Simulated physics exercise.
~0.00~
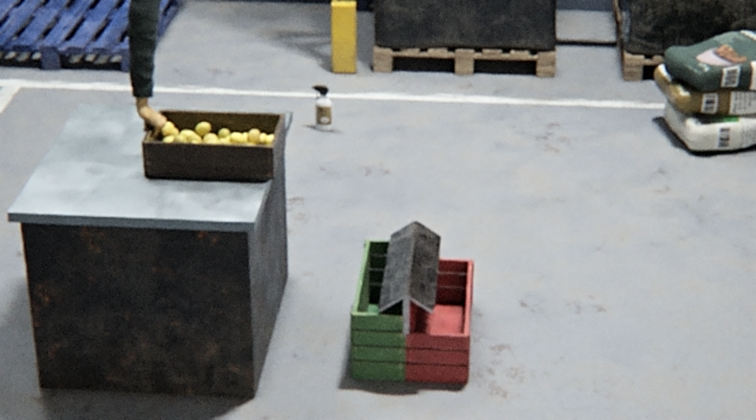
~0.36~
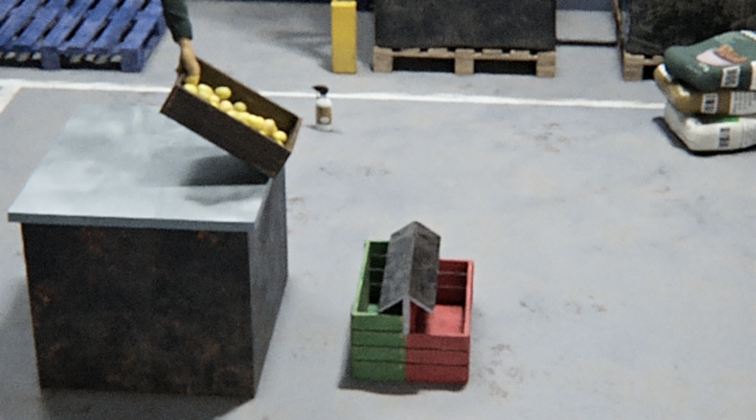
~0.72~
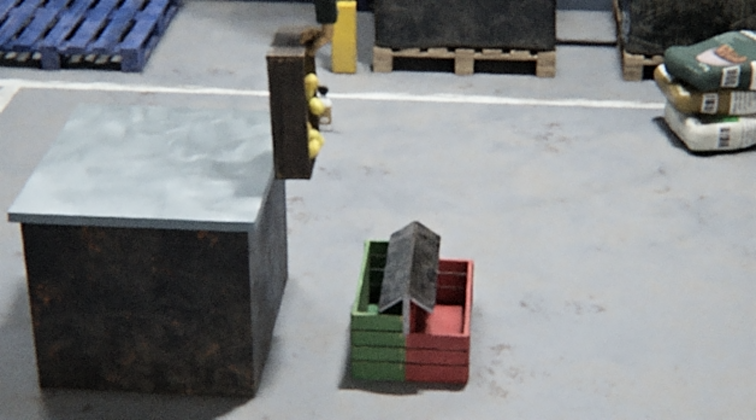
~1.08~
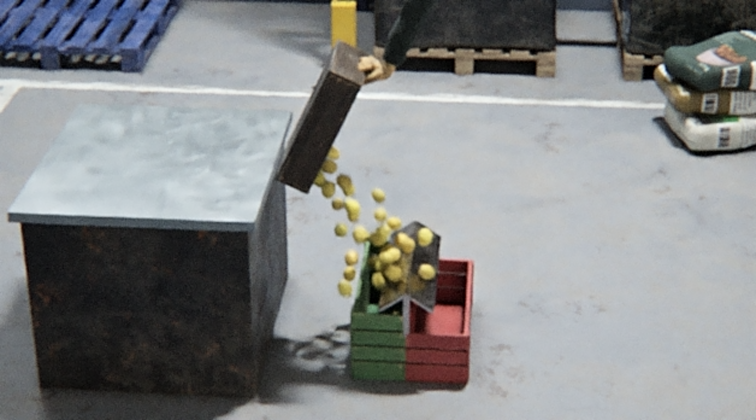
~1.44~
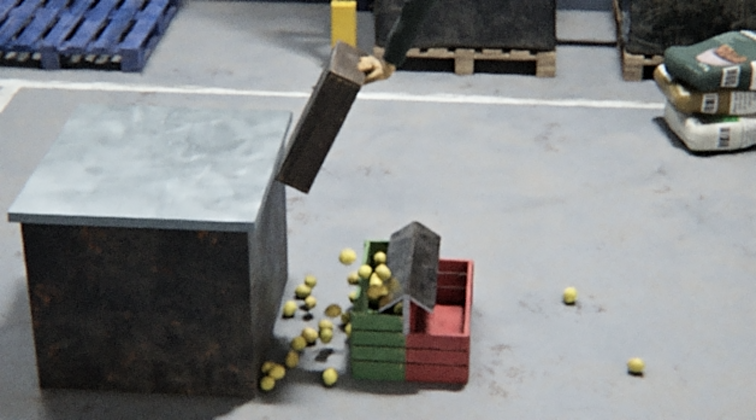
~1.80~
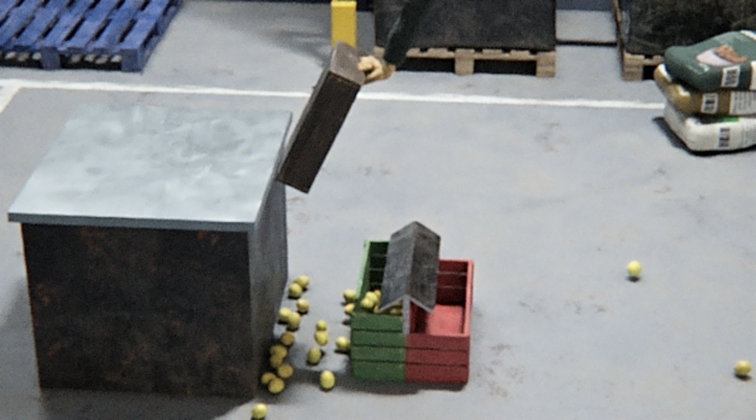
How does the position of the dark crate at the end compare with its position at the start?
At the start the dark crate sits upright on top of the bench, near its right side. By the end it is farther right and a little higher, held steeply tipped over at the bench's right edge.
